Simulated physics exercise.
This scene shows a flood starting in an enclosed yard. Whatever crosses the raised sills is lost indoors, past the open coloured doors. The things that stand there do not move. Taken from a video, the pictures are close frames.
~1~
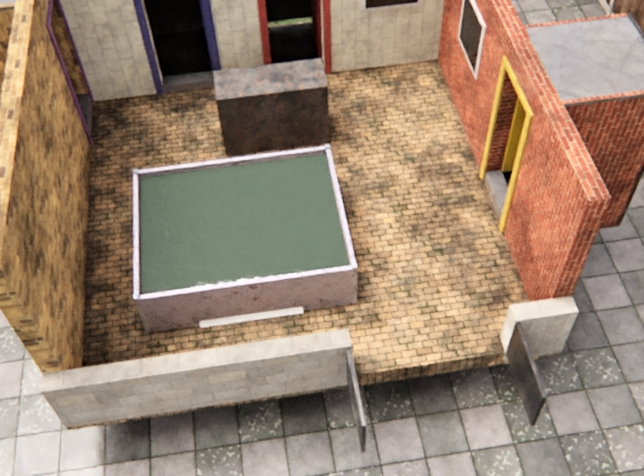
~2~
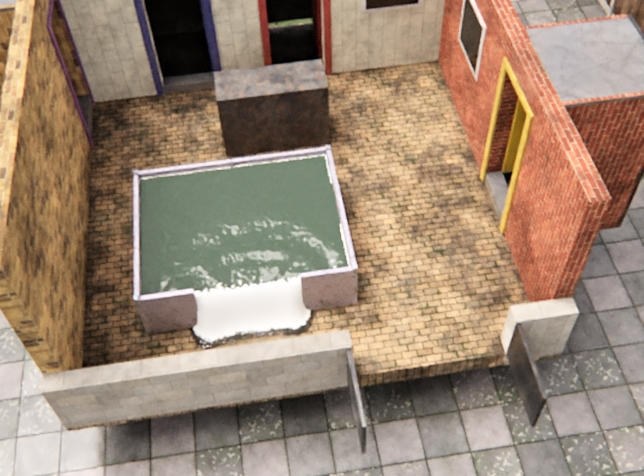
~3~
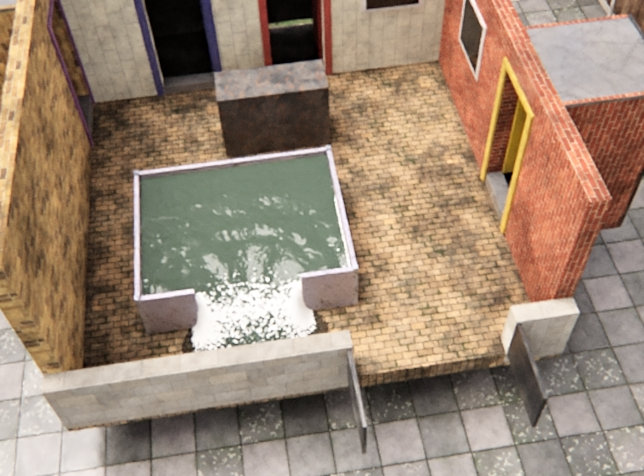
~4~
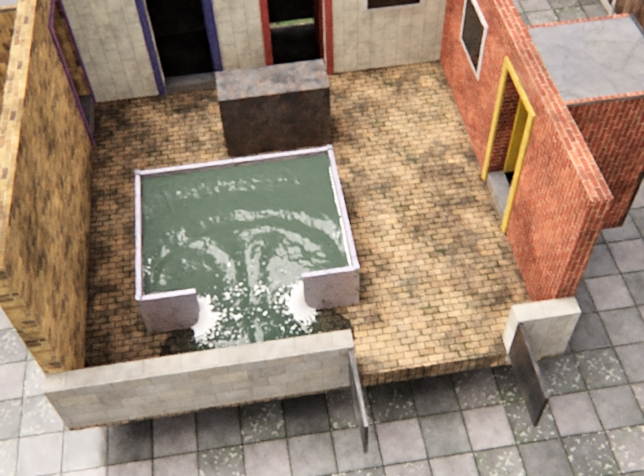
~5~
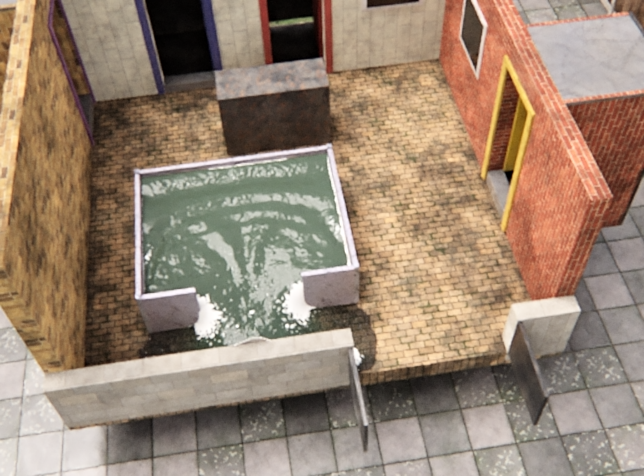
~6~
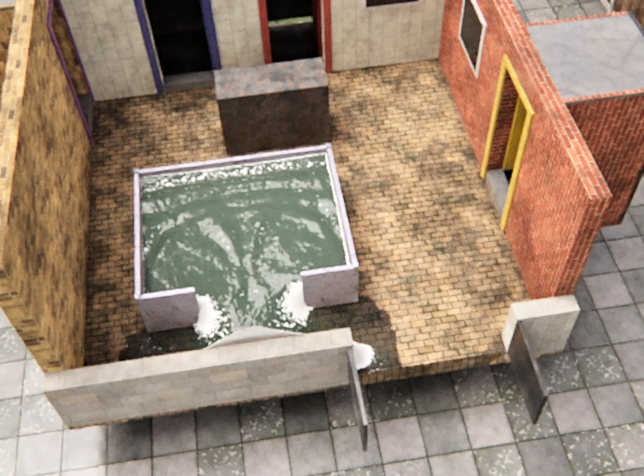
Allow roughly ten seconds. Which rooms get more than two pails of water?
In order: Yellow door: Within two buckets. Purple door: Within two buckets. Blue door: Within two buckets. Red door: Exceeds two buckets.
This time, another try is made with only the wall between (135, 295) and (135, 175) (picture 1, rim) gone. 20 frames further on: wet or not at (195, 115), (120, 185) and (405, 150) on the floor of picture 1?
In turn: Inundated, then inundated, then untouched.
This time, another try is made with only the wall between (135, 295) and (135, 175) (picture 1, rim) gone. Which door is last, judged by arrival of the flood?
The door marked yellow.
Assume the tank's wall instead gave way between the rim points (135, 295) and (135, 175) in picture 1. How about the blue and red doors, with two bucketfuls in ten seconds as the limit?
Result - blue: Above the limit; red: Above the limit.
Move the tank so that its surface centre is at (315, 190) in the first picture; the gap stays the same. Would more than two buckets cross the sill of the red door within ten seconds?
Red falls short.
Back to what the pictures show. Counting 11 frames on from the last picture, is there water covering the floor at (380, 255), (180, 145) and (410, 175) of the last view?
Result, in the order given: Wetted / not wetted / not wetted.
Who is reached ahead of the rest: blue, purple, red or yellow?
The door marked yellow, before the others.
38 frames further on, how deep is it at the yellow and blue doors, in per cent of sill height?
About 50 %, then 90 %.
A moment on, water covers 25 % of the floor; the yellow door not reached, the purple door not reached, the blue door not reached, the red door not reached.
Next, water covers 40 % of the floor; the yellow door wet at the sill, nothing in, the purple door not reached, the blue door not reached, the red door not reached.
Then, water covers 65 % of the floor; the yellow door wet at the sill, nothing in, the purple door wet at the sill, nothing in, the blue door wet at the sill, nothing in, the red door not reached.
Later, water covers 90 % of the floor; the yellow door wet at the sill, nothing in, the purple door under two buckets in, the blue door wet at the sill, nothing in, the red door over two buckets in.
In the end, water covers 95 % of the floor; the yellow door wet at the sill, nothing in, the purple door under two buckets in, the blue door under two buckets in, the red door far over two buckets in.
